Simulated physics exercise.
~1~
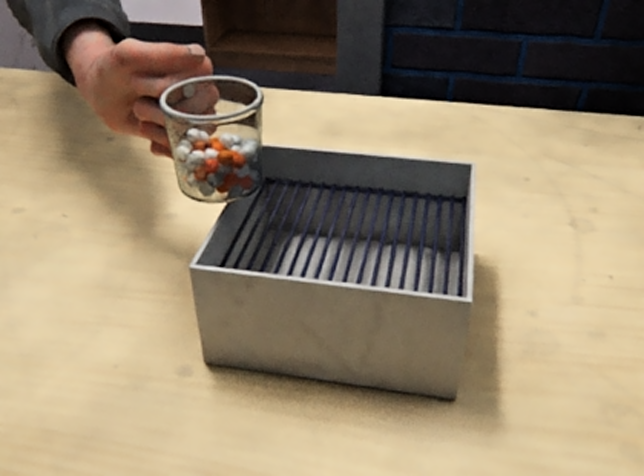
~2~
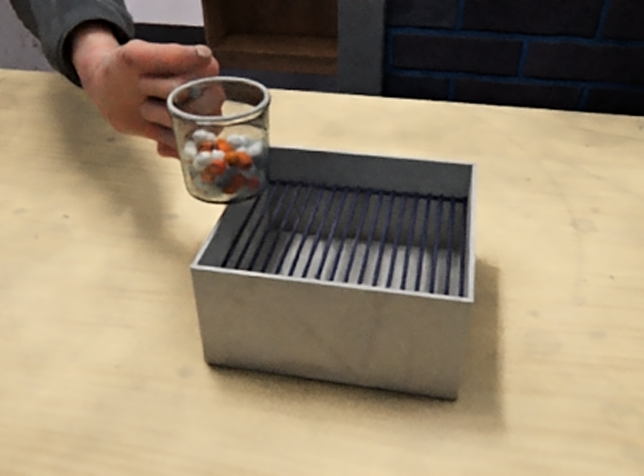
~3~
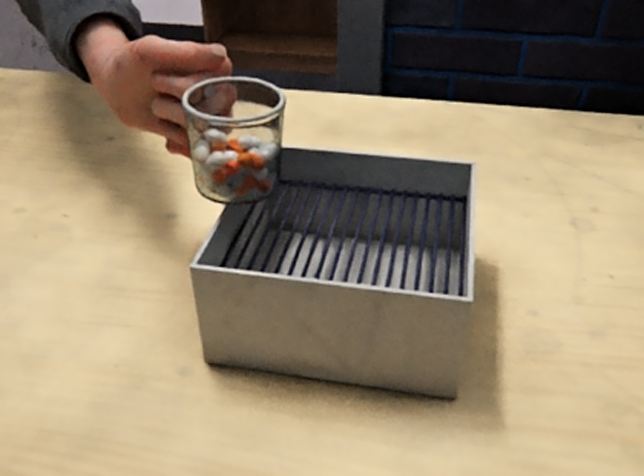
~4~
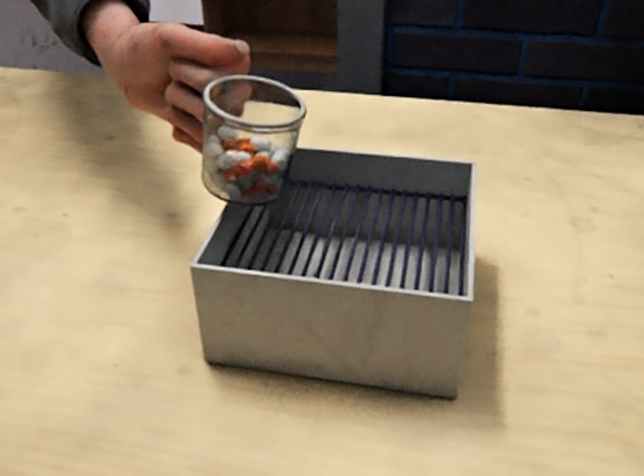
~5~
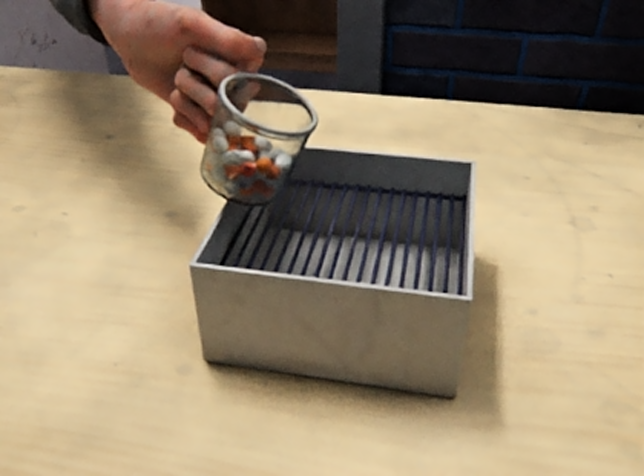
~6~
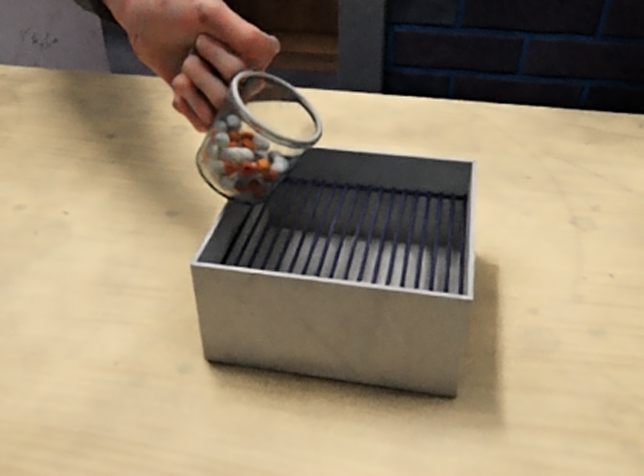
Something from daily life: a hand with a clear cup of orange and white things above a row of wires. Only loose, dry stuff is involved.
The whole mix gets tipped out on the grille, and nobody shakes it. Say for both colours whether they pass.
Orange: Kept above; white: Kept above.
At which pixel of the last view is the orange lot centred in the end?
About (307, 238) in pixels.
Then, 0.50 s later than the last frame, orange ones, every one in the cup; white ones, every one in the cup.
Then, 0.93 s later than the last frame, orange ones, almost all in the cup, about a tenth on or over the wires; white ones, the larger part in the cup, roughly a quarter on or over the wires.
Then, 1.30 s later than the last frame, orange ones, every one on or over the wires; white ones, every one on or over the wires.
When it is over, orange ones, every one on the wires, not one under the rack; white ones, every one on the wires, not one under the rack.
